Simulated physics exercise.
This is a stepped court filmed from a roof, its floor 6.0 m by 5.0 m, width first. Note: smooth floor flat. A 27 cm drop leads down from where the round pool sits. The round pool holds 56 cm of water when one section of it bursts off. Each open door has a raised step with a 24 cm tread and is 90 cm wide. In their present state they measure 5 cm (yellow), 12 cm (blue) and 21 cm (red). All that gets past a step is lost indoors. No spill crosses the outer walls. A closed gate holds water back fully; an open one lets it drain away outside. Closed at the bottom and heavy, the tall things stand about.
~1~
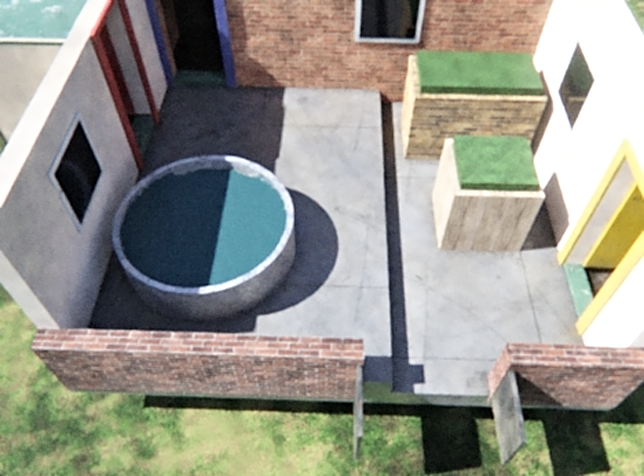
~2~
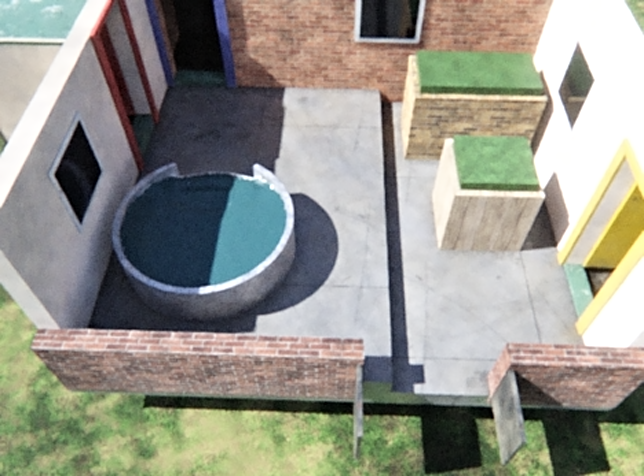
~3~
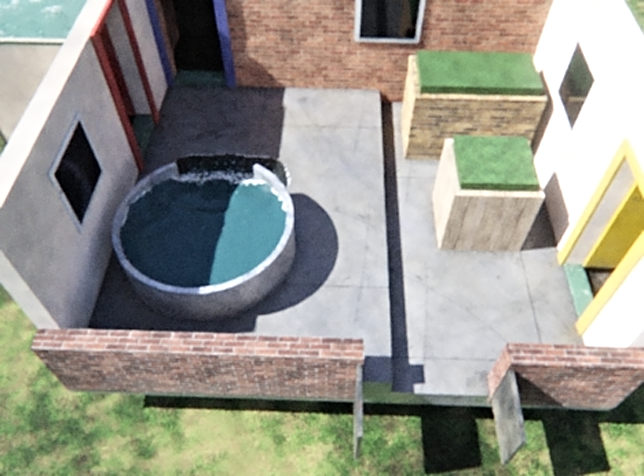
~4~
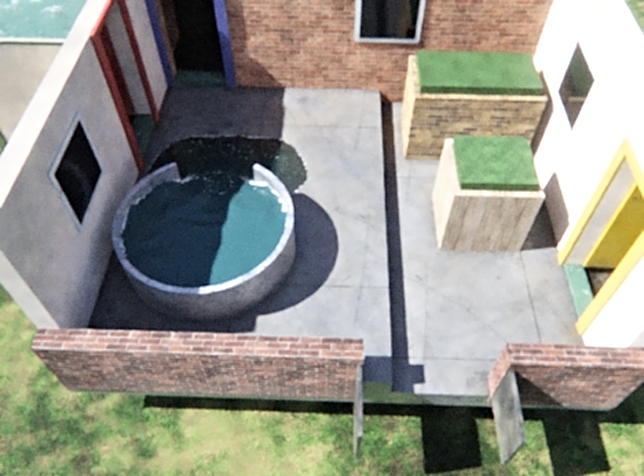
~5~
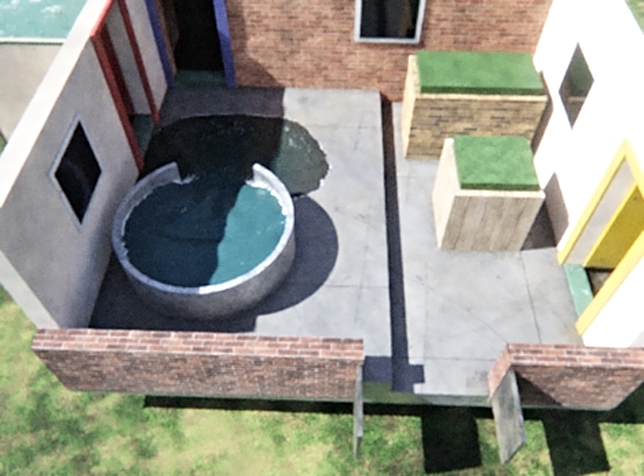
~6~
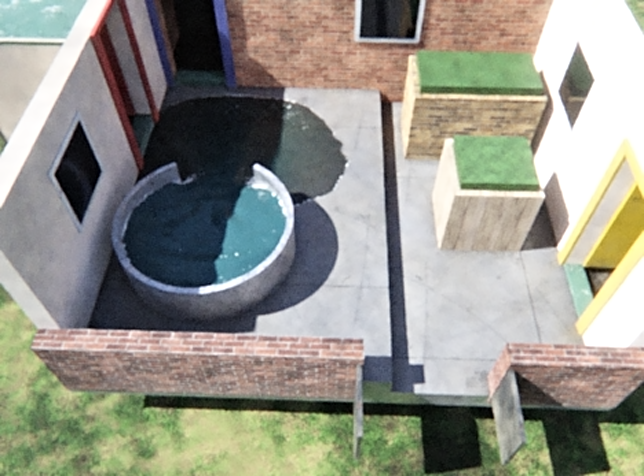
To begin with, still water fills a round pool on the left of a walled grey court. A section of its far rim breaks away, and water pours out behind it, spreading as a dark sheet across the paving toward the back wall and to the right.
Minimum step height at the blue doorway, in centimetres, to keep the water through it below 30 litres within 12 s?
23 cm.
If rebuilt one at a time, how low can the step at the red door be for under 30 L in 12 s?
Roughly 10.0 cm at the red door.
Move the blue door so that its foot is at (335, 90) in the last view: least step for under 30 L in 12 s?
Minimum: About 11.5 cm.
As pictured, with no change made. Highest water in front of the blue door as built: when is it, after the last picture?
1.4 s.
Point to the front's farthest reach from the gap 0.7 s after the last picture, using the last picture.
At about (359, 93).
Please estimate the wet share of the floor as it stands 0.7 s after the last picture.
Around 30 per cent of the floor.
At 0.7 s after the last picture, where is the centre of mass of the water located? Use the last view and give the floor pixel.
The water is centred near (221, 206).
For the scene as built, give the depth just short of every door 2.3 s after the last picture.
Reading in centimetres: Yellow = 0, blue = 22, red = 12.
Then, 0.7 s after the last picture water covers 30 % of the floor, deepest (30 cm) near (167, 89); 21 cm at the blue door, 7 litres in over its 12 cm step.
Then, 2.3 s after the last picture water covers 40 % of the floor, deepest (30 cm) near (517, 110); 22 cm at the blue door, 134 litres in over its 12 cm step.
Then, 11.3 s after the last picture water covers 85 % of the floor, deepest (17 cm) near (390, 114); 4 cm at the blue door, 174 litres in over its 12 cm step.
At the blue door as built, the water peaked near 29 cm, 1.3 s after the last picture.
With a step of 20 cm, 52 litres would have come in within the 12 s; with 26.5 cm, 13 litres. So under 30 litres takes about 23 cm.
